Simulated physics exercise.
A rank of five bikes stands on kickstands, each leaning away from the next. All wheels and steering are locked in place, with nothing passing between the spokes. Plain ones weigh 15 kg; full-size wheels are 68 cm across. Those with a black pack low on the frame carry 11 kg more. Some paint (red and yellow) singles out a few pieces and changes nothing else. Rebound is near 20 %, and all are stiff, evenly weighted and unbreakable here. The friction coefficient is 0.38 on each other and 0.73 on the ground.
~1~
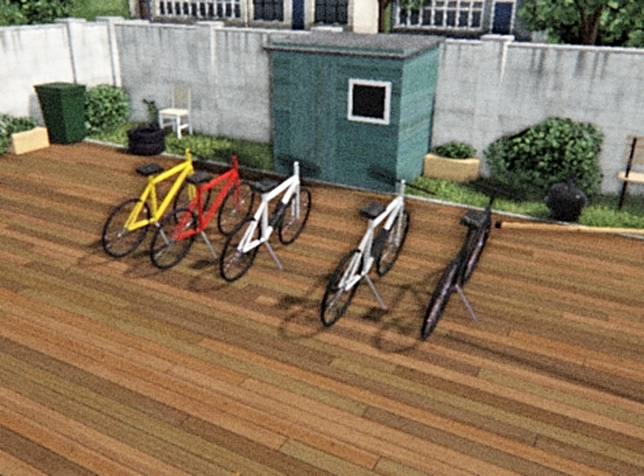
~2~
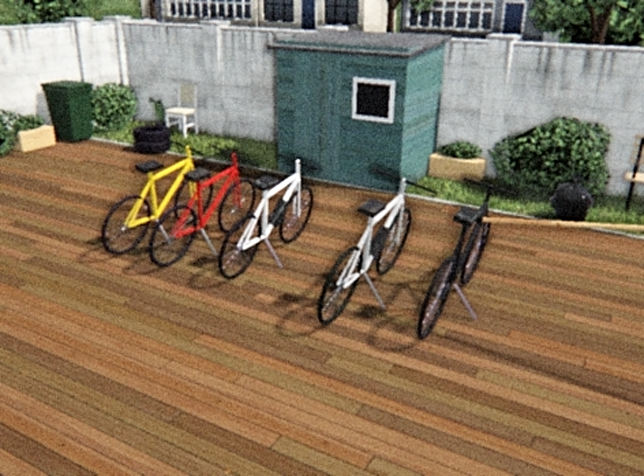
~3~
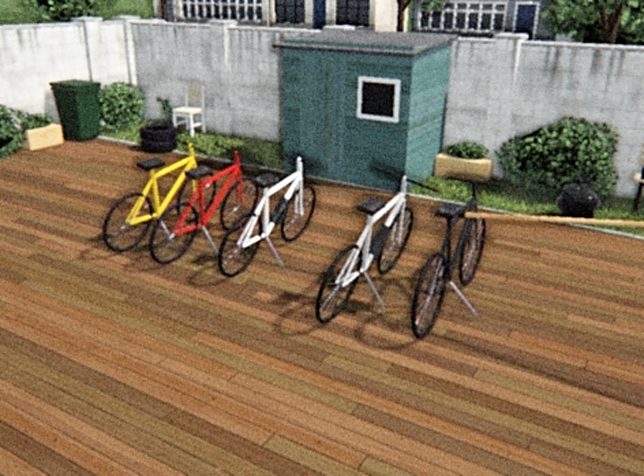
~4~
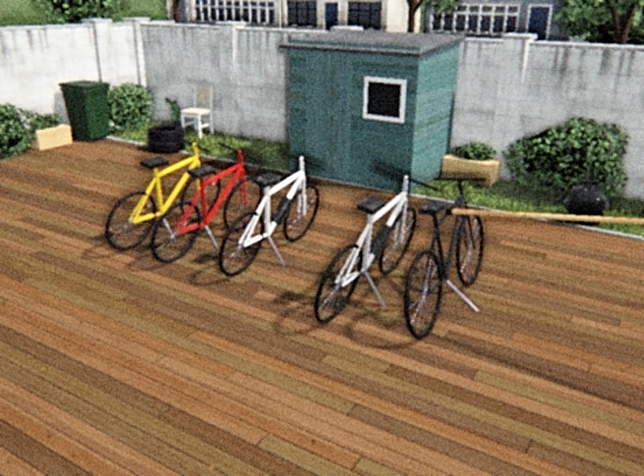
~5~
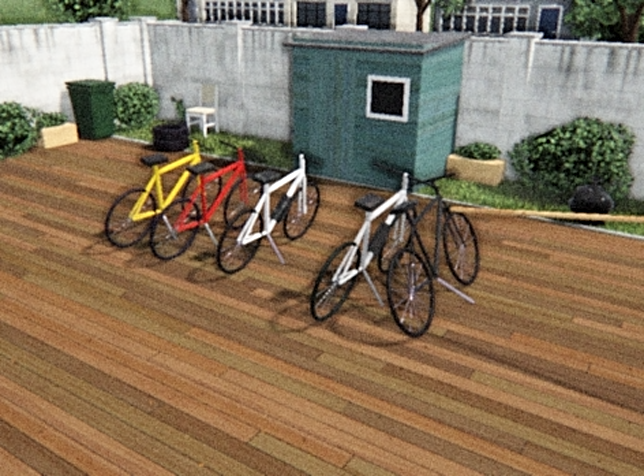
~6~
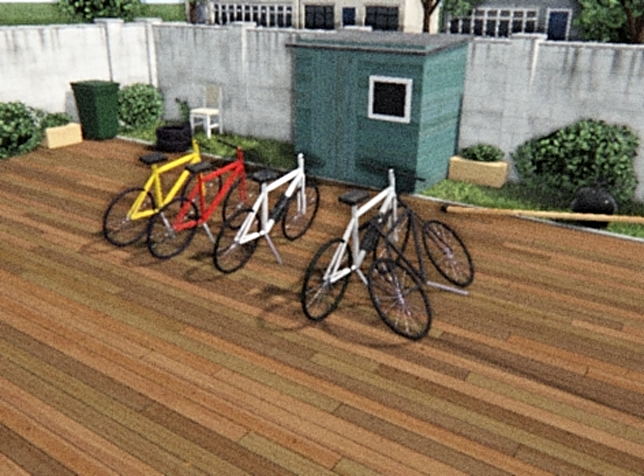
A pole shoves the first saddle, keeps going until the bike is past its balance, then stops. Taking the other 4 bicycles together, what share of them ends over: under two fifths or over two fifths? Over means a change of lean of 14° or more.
Under two fifths.
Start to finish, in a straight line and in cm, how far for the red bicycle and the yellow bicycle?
Red 0, yellow 0.
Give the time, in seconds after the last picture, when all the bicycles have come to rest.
Close to 2.0 seconds.
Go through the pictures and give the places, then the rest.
In the first frame (each place is the centre of the face we see best; the camera moves round a little), pole end (498, 226) 12 cm from the first bicycle; red bicycle (233, 218); yellow bicycle (183, 207); the others all in place.
In the second frame, pole end (480, 221) pushing; red bicycle (232, 215).
In the third frame, pole end (462, 216) pushing; yellow bicycle (185, 202); the others all in place.
In the fourth frame, pole end (449, 212) stopped; yellow bicycle (188, 201); the others all in place.
In the fifth frame, pole end (447, 210) stopped; yellow bicycle (188, 198); the others all in place.
In the sixth frame, pole end (444, 210) stopped; yellow bicycle (187, 198); red bicycle (234, 209); steepest lean 7°, the bicycle at (399, 247); one has shifted.
Then, 0.57 s later than the last frame, 1 of the 4 other bicycles over.
When it is over, 1 of the 4 other bicycles over; yellow bicycle unmoved; red bicycle unmoved. That is 25 per cent. Three left standing. In pixels of the last frame, middles, yellow bicycle near (170, 189), red bicycle near (212, 198).
